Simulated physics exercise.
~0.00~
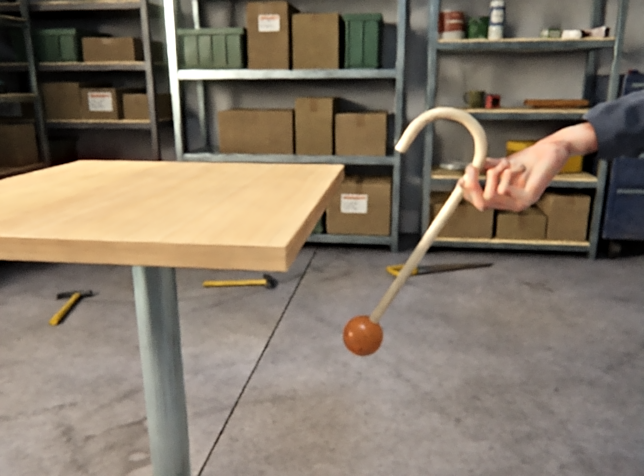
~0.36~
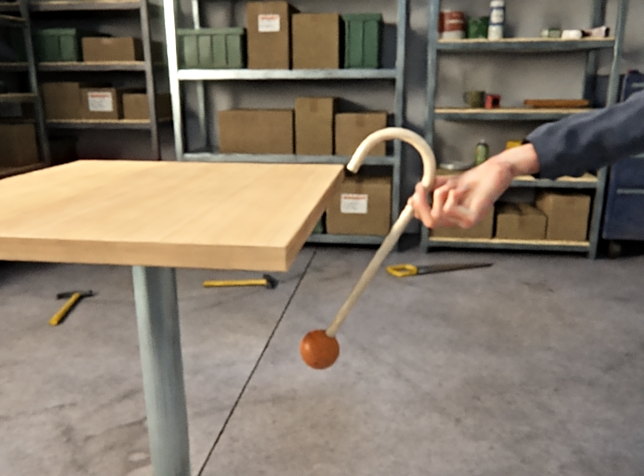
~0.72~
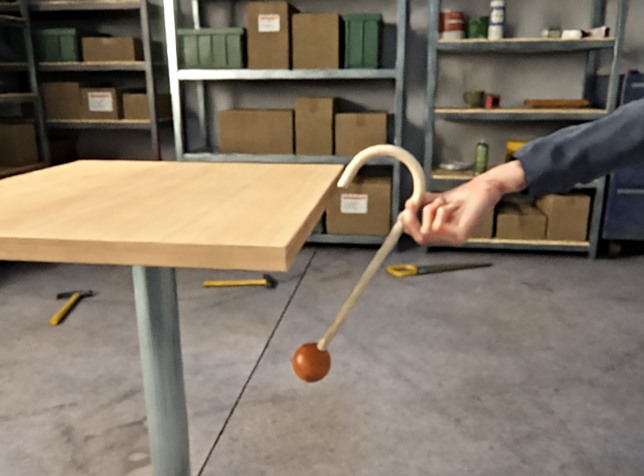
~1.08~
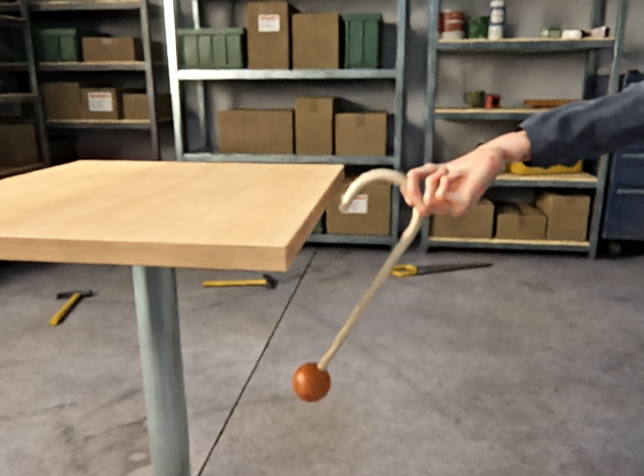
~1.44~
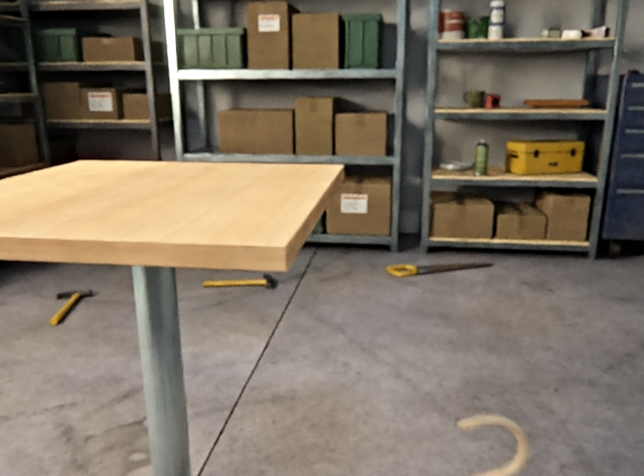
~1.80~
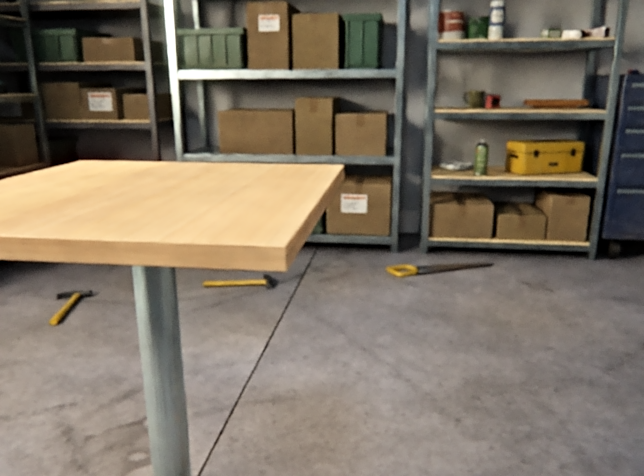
In a storeroom workshop with a grey concrete floor, seen from a still, roughly table-height view, a pale wooden tabletop on a metal leg fills the left side. Behind it stand metal shelves of cardboard boxes and green bins, with yellow-handled tools on the floor. From the right, a dark-sleeved hand holds a pale crook-handled ladle with an orange, ball-like end hanging down. The hand moves it left to the table's corner, then lowers the crook against the edge. The hand leaves, and the ladle slips off, falling right and down until it is out of view.
